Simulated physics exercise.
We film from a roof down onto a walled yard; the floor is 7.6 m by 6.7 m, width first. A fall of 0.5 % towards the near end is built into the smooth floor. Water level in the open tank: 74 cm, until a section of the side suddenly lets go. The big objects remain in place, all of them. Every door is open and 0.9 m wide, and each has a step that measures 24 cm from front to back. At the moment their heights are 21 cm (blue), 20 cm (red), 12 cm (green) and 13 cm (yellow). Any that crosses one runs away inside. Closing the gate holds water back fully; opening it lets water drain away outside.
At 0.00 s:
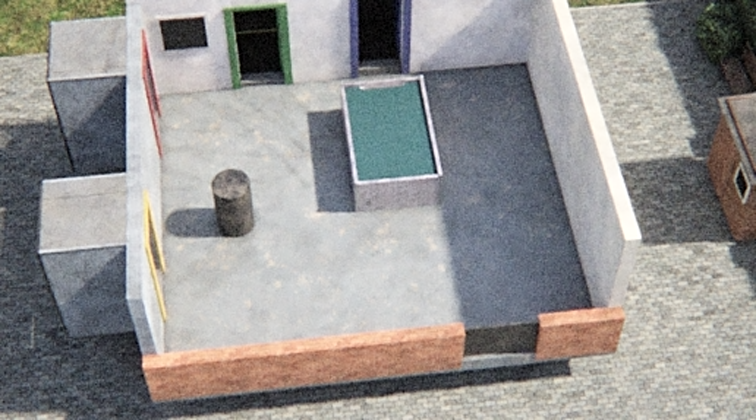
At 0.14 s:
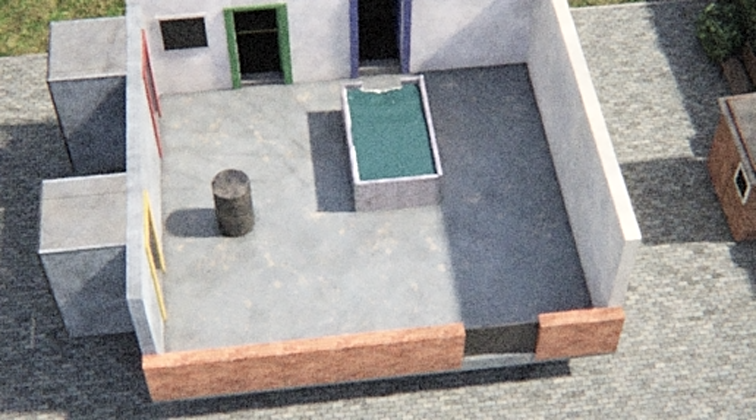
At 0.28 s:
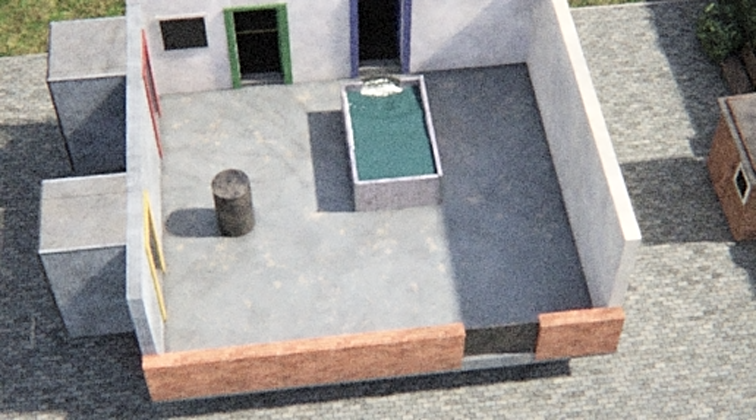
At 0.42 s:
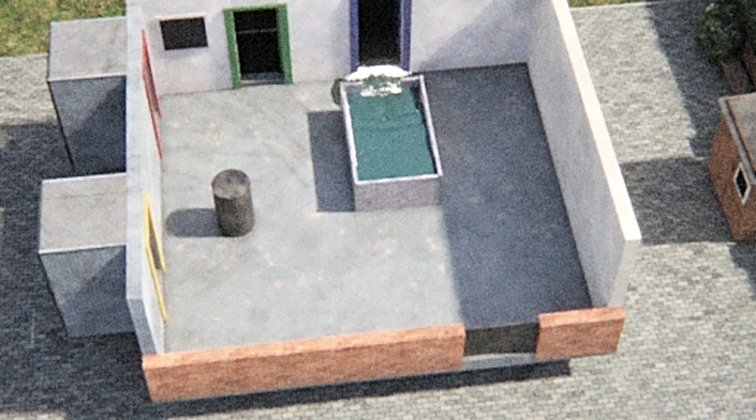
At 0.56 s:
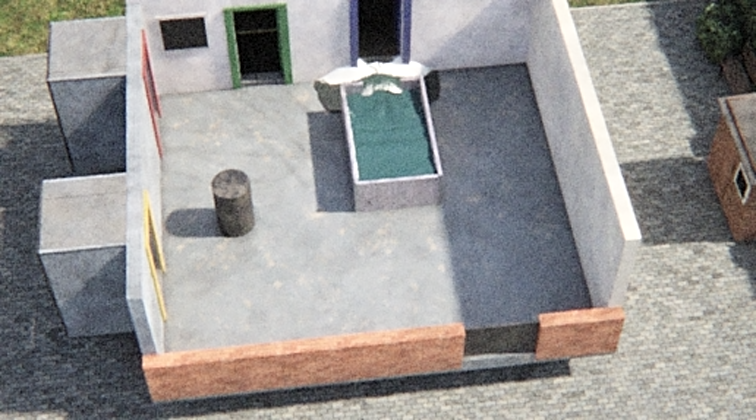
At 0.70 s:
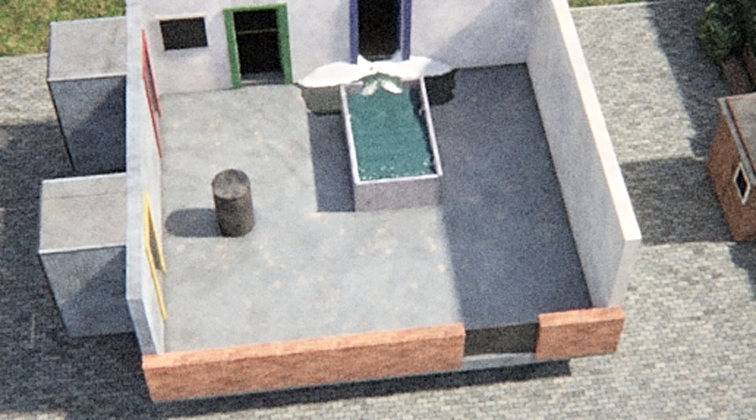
In a walled yard, water pours from the far side of an open tank and spreads sideways.
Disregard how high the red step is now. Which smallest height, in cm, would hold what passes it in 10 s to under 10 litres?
It would have to be roughly 12 cm high.
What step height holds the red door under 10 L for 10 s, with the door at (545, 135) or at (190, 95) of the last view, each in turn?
Minimums: About 7.0 cm and 8.5 cm.
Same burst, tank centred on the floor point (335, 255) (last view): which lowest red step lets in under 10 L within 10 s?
Close to 12.5 cm would do it.
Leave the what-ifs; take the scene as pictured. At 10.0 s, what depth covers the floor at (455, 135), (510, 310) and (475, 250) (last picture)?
Respectively 2 cm, 7 cm and 2 cm.
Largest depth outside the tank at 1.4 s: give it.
Max depth: Near 49 cm.
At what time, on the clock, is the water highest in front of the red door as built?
It peaks at about 3.0 s.
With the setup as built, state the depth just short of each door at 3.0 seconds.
In cm - blue: 32, red: 17, green: 5, yellow: 0.
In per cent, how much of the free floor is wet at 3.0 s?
I'd say near 35 percent.
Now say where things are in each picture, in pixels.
The first frame shows the open tank at (390, 131) is whole and still, 74 cm deep; the red door at (152, 100) is dry.
In the second frame, the gap is on the far side, the front 0.4 m out at a hidden place; the back of the open tank holds 74 cm.
In the third frame, the front is at (365, 81), 0.8 m from the gap on the far side; 0.8 m2 of floor is wet, 74 cm left at the back.
In the fourth frame, the gap is on the far side, the front 1.1 m out at (375, 63); the back of the open tank holds 74 cm.
In the fifth frame, the front is at (434, 71), 1.3 m from the gap on the far side; 2.1 m2 of floor is wet, 74 cm left at the back.
In the sixth frame, the front is at (454, 69), 1.6 m from the gap on the far side; 2.4 m2 of floor is wet, 70 cm left at the back; the red door at (152, 100), 4.5 m from the gap, is still 3.0 m from the nearest water.
After 1.4 s water covers 15 % of the floor, deepest (49 cm) near (371, 77); it has not reached the red door.
After 3.0 s water covers 35 % of the floor, deepest (33 cm) near (371, 77); 17 cm at the red door, 0 litres in over its 20 cm step.
After 10.0 s water covers 90 % of the floor, deepest (12 cm) near (379, 76); 6 cm at the red door, 0 litres in over its 20 cm step.
At the red door as built, the water arrived by 2.0 s and peaked near 17 cm at 3.0 s.
Run again over the same 10 s with other heights there, 29 litres in over 9.5 cm, 5 litres over 13.5 cm. The limit of 10 litres is kept from about 12 cm up.
